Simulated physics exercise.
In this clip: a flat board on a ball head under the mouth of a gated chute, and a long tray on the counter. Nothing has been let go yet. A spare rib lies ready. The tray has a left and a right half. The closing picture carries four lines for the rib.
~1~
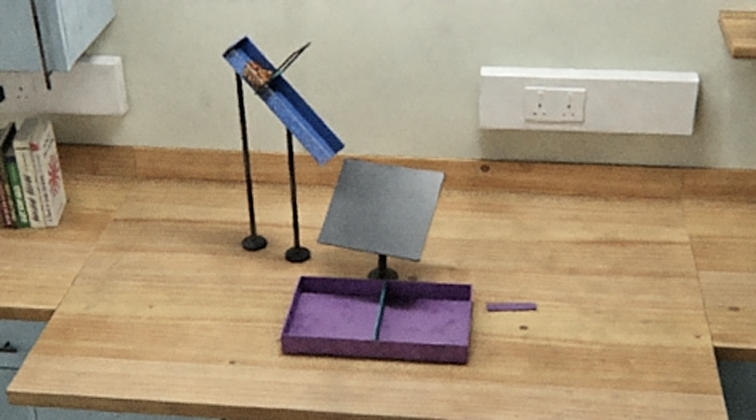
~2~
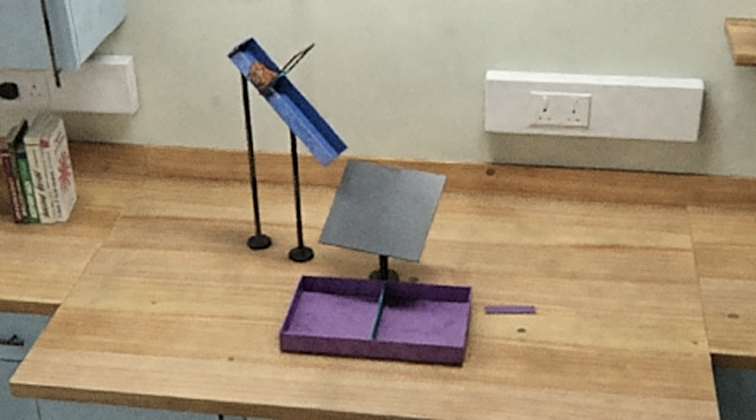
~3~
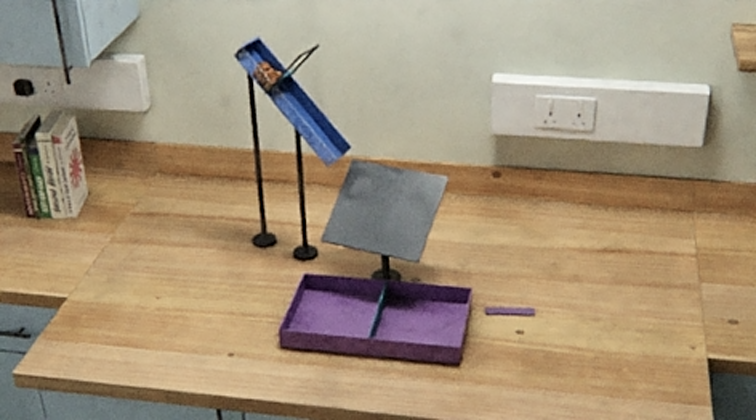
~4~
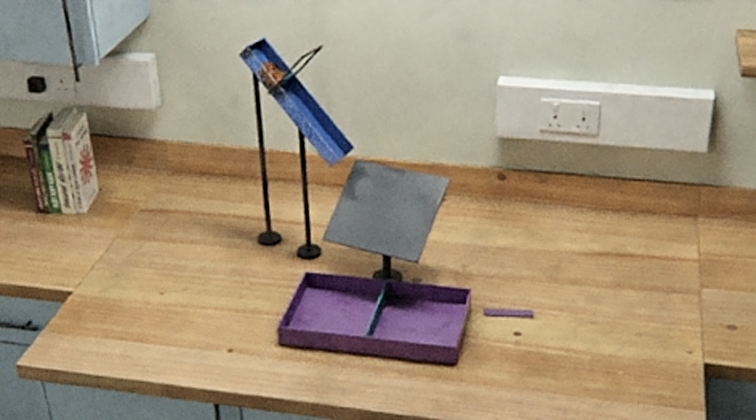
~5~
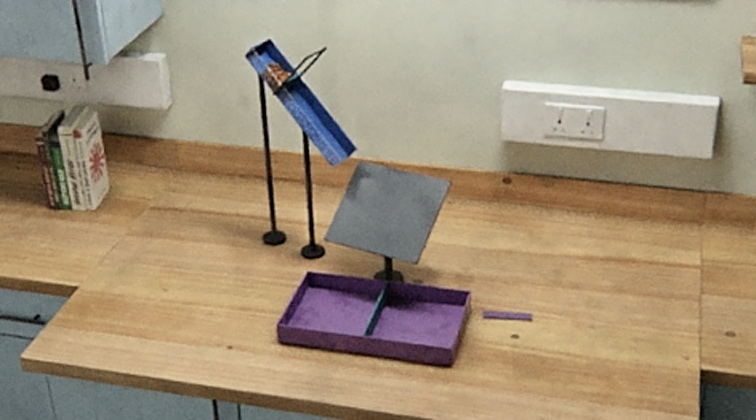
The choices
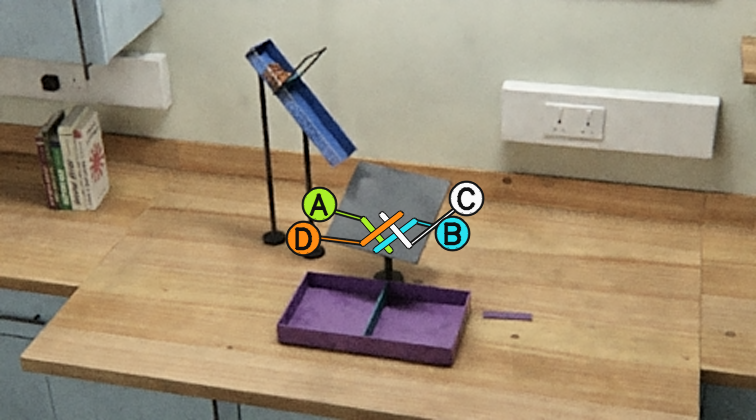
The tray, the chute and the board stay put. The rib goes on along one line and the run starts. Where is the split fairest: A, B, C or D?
Best: C.
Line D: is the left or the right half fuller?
More lands on the left.
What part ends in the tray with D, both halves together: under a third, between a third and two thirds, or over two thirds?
Over two thirds.
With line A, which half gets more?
The right half.
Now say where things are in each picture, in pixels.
Load behind the gate at (260, 77), cereal balls; lip of the chute at (329, 161), sloping fairly steeply, in the first picture.
Middle of the board at (382, 209), tilted fairly steeply; middle of its low edge at (367, 252); of its high edge at (397, 167), in the second picture.
Front corners of the tray at (279, 329) and (460, 347); front end of its middle wall at (368, 338); gate still shut at (285, 77), in the third picture.
Middle of the load at (275, 77); lip at (338, 161), in the fourth picture.
Middle of the load at (280, 78); lip at (341, 162), in the fifth picture.
On the marked copy, line A from (363, 219) to (389, 250); line B from (414, 221) to (376, 250); line C from (382, 214) to (409, 245); line D from (400, 214) to (362, 243).
Choosing A, of what is caught, a small part in the left half, most in the right.
Choosing B, of what is caught, nearly all in the left half, a stray few in the right.
Choosing C, of what is caught, about half in the left half, about half in the right.
Choosing D, of what is caught, nearly all in the left half, a stray few in the right.
